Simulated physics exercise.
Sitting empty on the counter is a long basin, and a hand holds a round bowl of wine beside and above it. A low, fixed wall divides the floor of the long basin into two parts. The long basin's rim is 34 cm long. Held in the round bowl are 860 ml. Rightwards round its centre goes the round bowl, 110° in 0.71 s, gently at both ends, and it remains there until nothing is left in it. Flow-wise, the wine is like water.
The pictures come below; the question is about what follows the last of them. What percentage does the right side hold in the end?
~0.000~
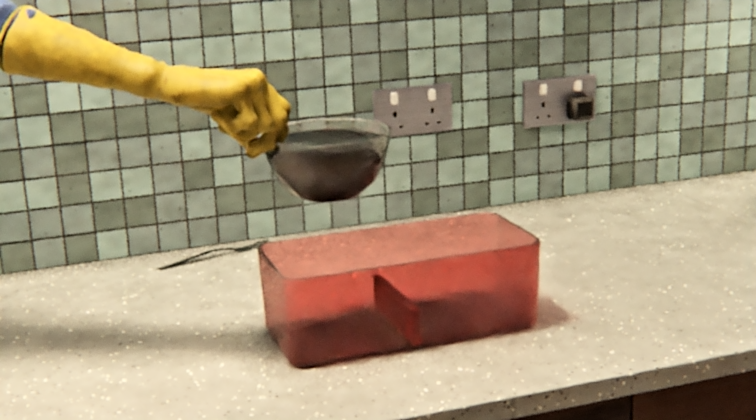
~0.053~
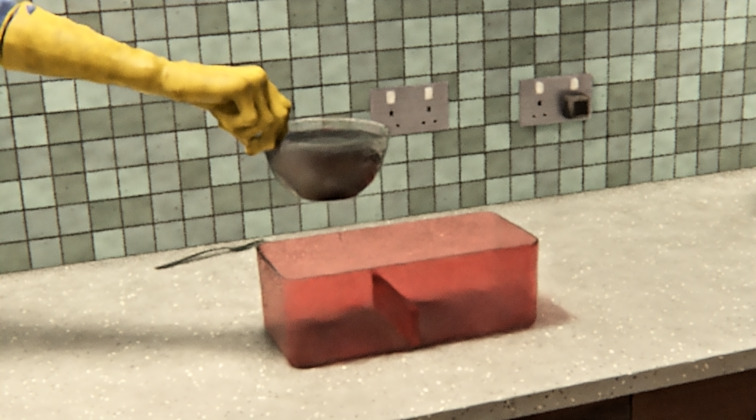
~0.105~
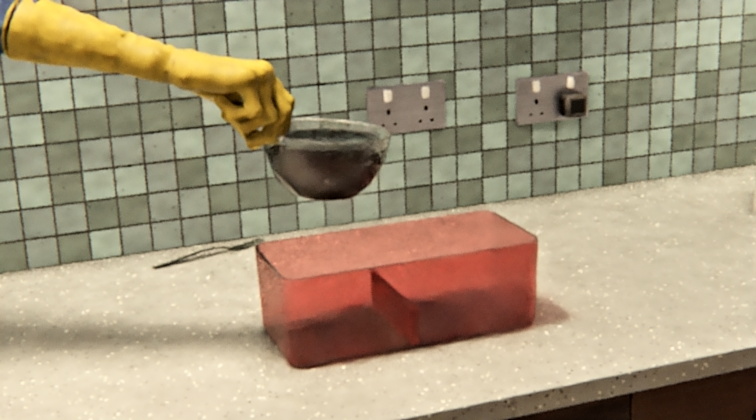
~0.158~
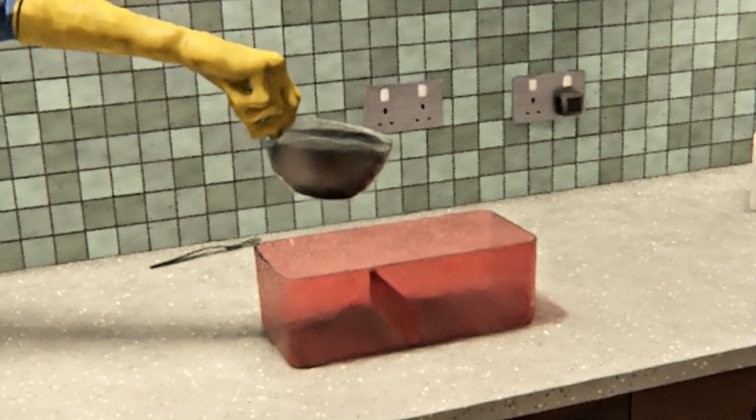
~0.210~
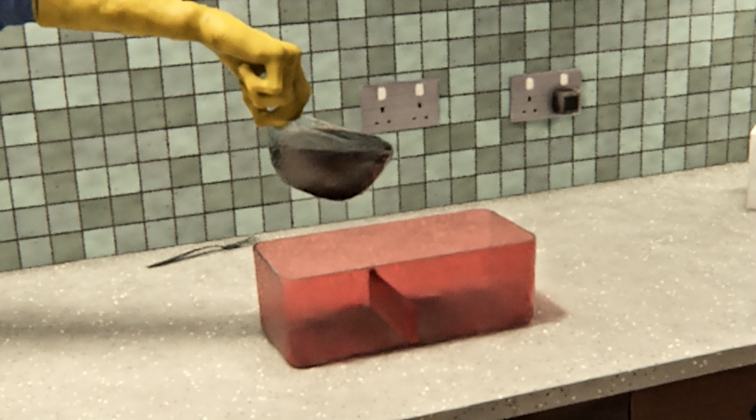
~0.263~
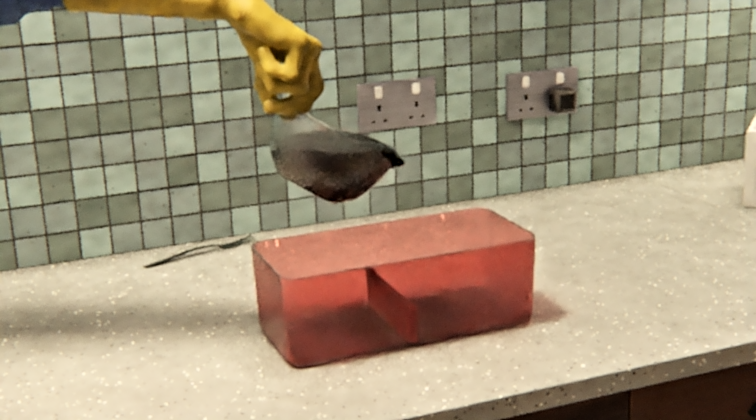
About 81 per cent.
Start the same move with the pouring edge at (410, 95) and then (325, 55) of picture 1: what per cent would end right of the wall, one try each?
It comes to 90 per cent, and then 45 per cent.
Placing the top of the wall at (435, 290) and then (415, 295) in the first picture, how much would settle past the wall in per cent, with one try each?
It comes to 35 per cent, and then 60 per cent.
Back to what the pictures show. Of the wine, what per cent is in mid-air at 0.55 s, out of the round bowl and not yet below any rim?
28 %.
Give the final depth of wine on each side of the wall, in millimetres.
Around 6 mm deep on the left, around 28 mm deep on the right.
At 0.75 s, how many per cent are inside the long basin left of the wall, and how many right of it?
Near 16 on the left, 80 on the right.
Then, 0.55 s in, the tilt is 96° and 14 per cent is still to pour, 0 is left of the wall and 58 right of it.
Then, 0.75 s in, the tilt is 110° and 0 per cent is still to pour, 16 is left of the wall and 80 right of it.
Then, 0.97 s in, the tilt is 110° and 0 per cent is still to pour, 18 is left of the wall and 81 right of it.
Then, 1.21 s in, the tilt is 110° and 0 per cent is still to pour, 18 is left of the wall and 81 right of it.
Finally, 18 per cent lies left of the wall, 81 right of it and 1 outside.
